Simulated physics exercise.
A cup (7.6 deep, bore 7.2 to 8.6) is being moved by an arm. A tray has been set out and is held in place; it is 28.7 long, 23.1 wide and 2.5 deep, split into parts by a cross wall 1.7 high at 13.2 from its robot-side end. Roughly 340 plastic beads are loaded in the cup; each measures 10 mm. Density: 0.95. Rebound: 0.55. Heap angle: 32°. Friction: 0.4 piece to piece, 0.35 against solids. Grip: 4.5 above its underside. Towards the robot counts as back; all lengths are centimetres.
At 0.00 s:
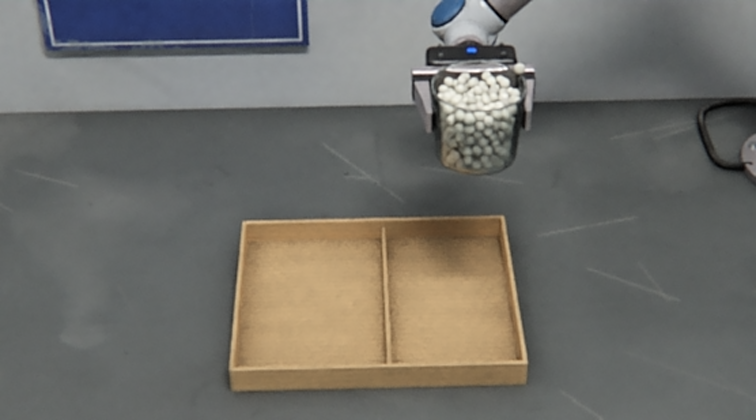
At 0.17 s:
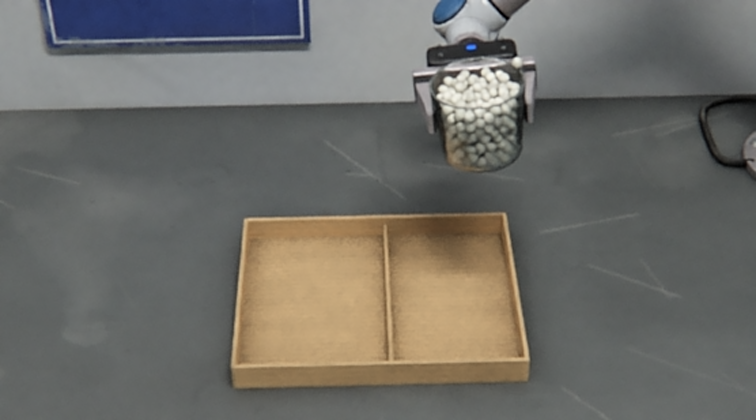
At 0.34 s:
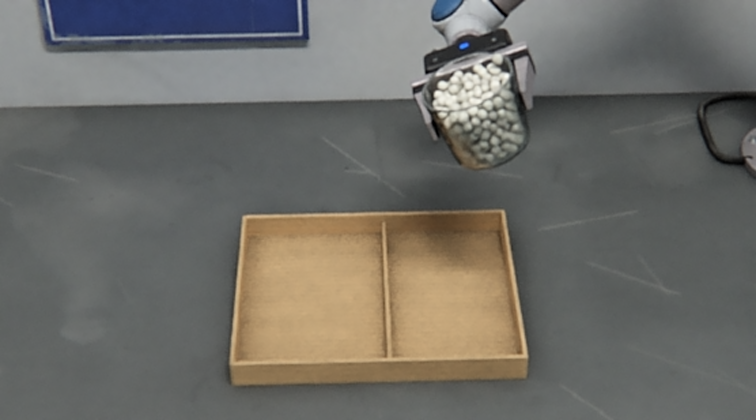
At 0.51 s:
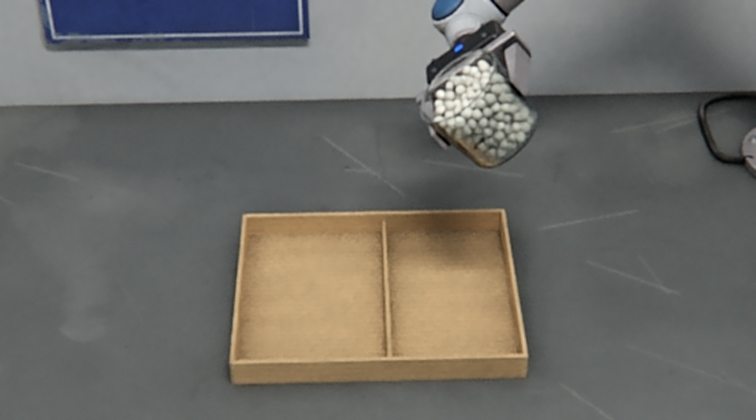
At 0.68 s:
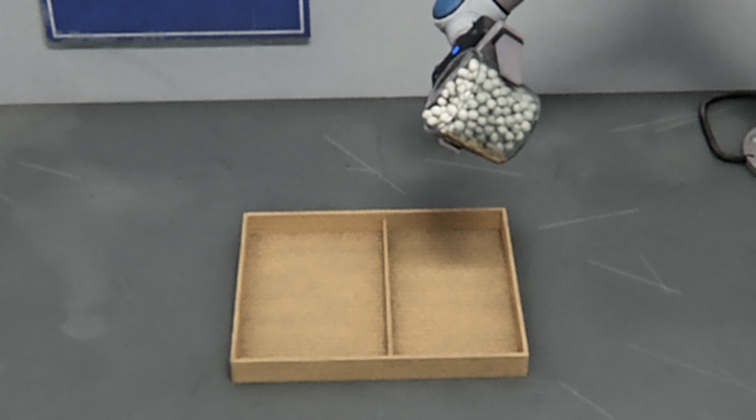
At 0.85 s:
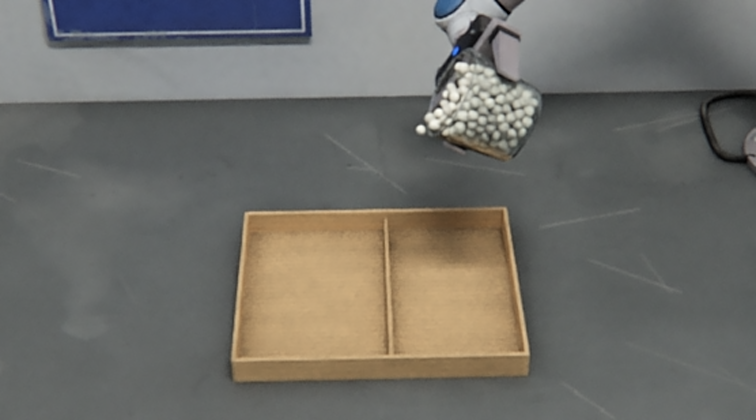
A robot arm at the upper right grips a clear cup packed with small whitish beads, above a grey, scratched tabletop seen from a raised, fixed viewpoint. Below sits a light brown tray split in two by a cross wall, with a blue panel on the pale wall behind. The arm rotates the cup steadily until it leans steeply, mouth toward the left, and the beads shift toward its rim.
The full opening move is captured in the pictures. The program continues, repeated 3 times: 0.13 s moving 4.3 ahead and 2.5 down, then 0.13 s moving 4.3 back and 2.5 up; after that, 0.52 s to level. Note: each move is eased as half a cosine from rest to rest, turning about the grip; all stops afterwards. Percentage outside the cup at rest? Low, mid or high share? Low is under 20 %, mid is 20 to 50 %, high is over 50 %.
A mid share.
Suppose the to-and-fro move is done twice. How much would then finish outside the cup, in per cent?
It would come to about 35 %.
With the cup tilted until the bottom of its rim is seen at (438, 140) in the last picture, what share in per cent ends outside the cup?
Roughly 90 percent, give or take.
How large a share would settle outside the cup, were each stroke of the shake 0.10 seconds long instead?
Then about 50 per cent.
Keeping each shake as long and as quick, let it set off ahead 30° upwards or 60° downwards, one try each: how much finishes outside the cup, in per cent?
It comes to around 80 per cent on the first try and around 20 per cent on the second.
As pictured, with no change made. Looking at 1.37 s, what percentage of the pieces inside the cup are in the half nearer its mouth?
Around 40 in a hundred.
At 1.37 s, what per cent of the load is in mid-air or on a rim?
Roughly 17 percent.
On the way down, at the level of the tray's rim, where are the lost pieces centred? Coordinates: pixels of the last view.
I'd put it somewhere near (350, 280).
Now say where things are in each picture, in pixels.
The first frame shows cup middle at (477, 121), level; upper third of the load around (479, 102), from x 440 to 520, top at y 70; 338 in the cup.
The second frame shows cup middle at (480, 118), tilted 6° forward; upper third of the load around (484, 98), from x 440 to 520, top at y 65.
The third frame shows cup middle at (480, 115), tilted 21° forward; upper third of the load around (483, 96), from x 440 to 520, top at y 60.
The fourth frame shows cup middle at (483, 113), tilted 39° forward; upper third of the load around (484, 94), from x 440 to 530, top at y 65.
The fifth frame shows cup middle at (485, 110), tilted 54° forward; upper third of the load around (486, 92), from x 430 to 530, top at y 65.
The sixth frame shows cup middle at (487, 109), tilted 60° forward; upper third of the load around (486, 92), from x 420 to 530, top at y 70; 338 in the cup.
After 1.37 s, tilted 60° forward, highest piece 25 above the table; 233 in the cup, 40 in the far-side part, 8 in the robot-side part, 1 on the table or floor, 56 in flight or on a rim.
After 1.89 s, tilted 30° forward, highest piece 26 above the table; 203 in the cup, 87 in the far-side part, 34 in the robot-side part, 9 on the table or floor, 5 in flight or on a rim.
After 2.35 s, level, highest piece 27 above the table; 203 in the cup, 91 in the far-side part, 34 in the robot-side part, 10 on the table or floor.
After 3.40 s, level, highest piece 27 above the table; 203 in the cup, 91 in the far-side part, 34 in the robot-side part, 10 on the table or floor.
At rest, 203 in the cup, 91 in the far-side part, 34 in the robot-side part, 10 on the table or floor. That is 40 % outside the cup.
